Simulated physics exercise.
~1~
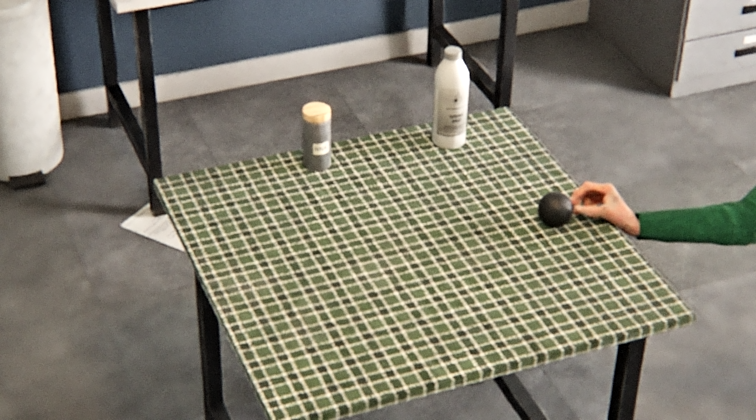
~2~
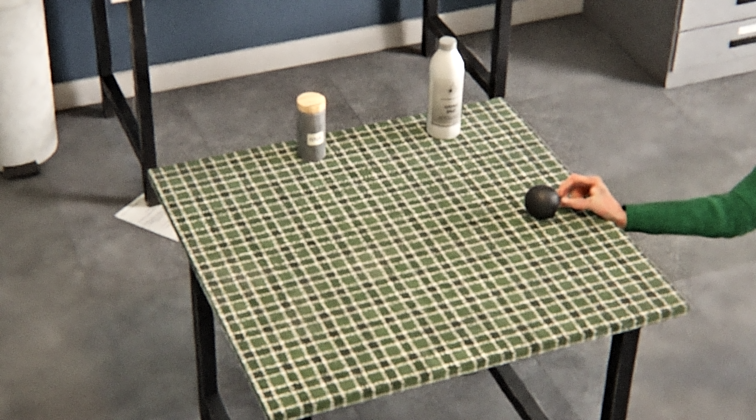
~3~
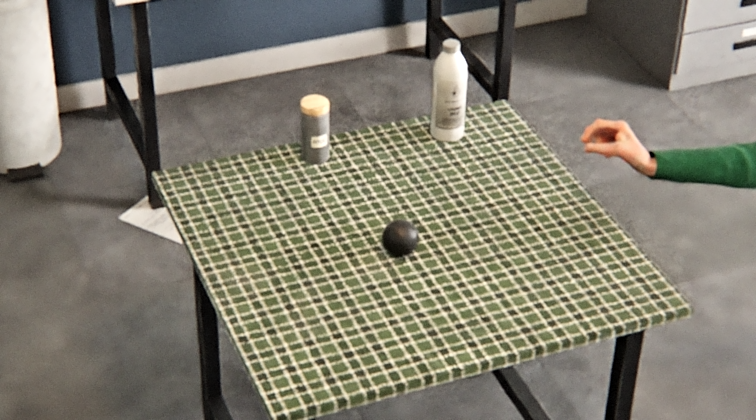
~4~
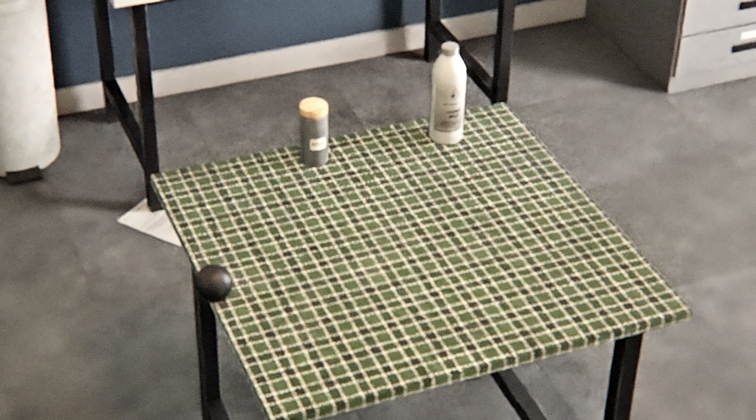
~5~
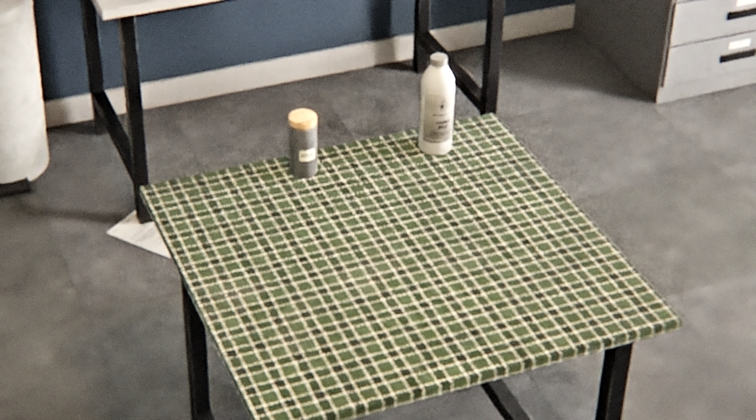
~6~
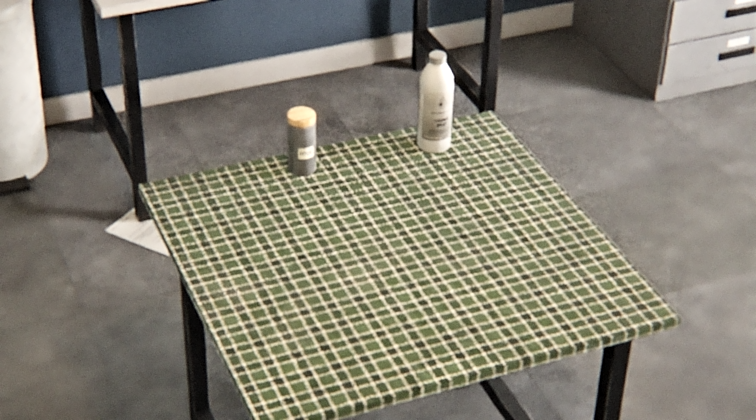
At the start, a hand in a green sleeve holds a black ball near the right side of a table with a green checked top, while a grey jar and a white bottle stand along the far edge. The hand pushes the ball a little to the left. It then lets go and draws back as the ball rolls on across the middle of the table. The ball keeps going until it reaches the left edge, and the hand is gone from view. At the end, the ball is off the table and out of sight, while the jar and bottle still stand in their places.
